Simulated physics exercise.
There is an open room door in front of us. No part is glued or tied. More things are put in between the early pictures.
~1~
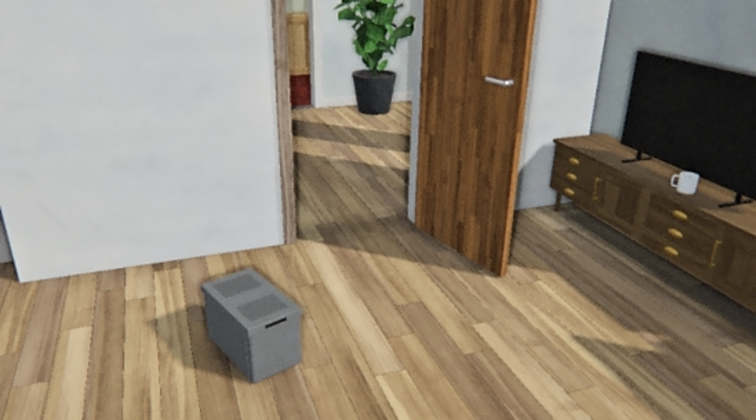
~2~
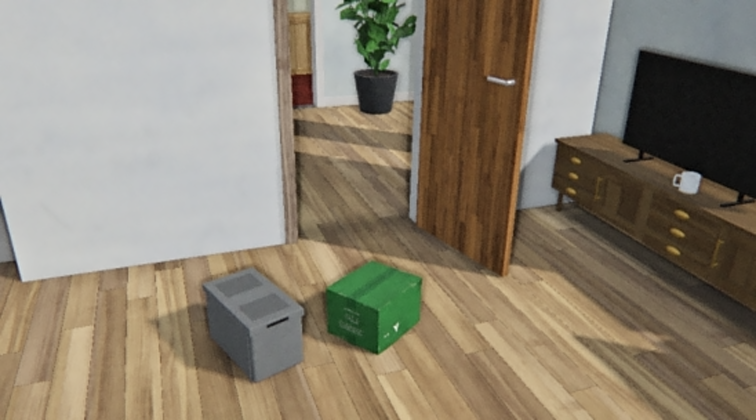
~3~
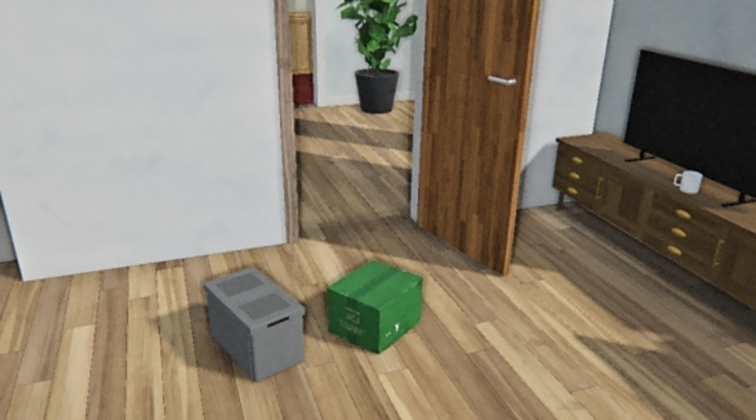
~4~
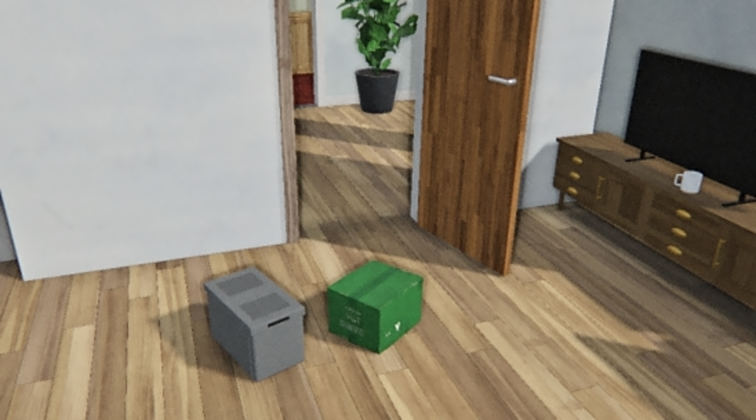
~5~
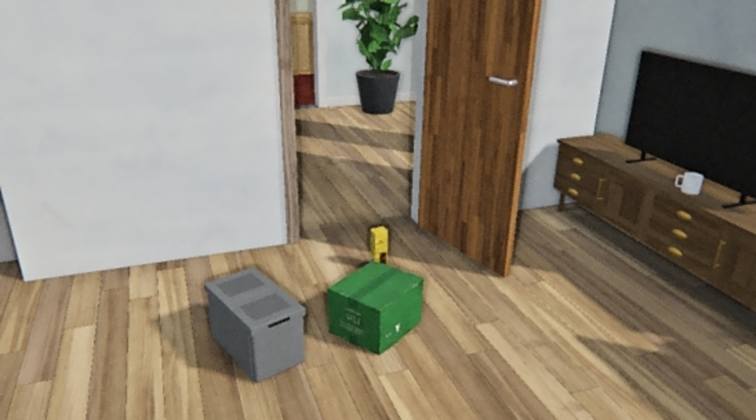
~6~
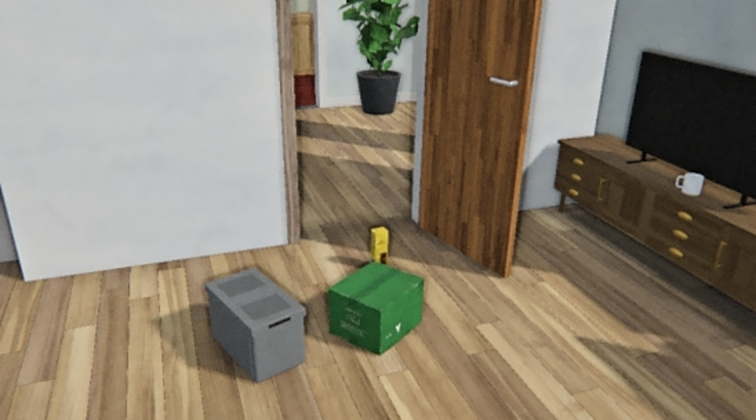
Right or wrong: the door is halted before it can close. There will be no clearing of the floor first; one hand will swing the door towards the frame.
Wrong, it closes fully.
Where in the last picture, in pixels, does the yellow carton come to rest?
Near (314, 220).
Then, 1.00 s on from there, door at 64°.
Then, 1.50 s on from there, door at 31°; yellow carton shifted well along near (348, 242).
Then, 1.80 s on from there, door at 11°; yellow carton turned 5° from how it was put near (322, 228).
Then, 2.10 s on from there, door at 0°; yellow carton turned 23° from how it was put near (312, 215).
In the end, door at 0°; toppled on the floor, yellow carton; the other 2 unmoved. At the end, from the last picture's camera, yellow carton near (314, 220).
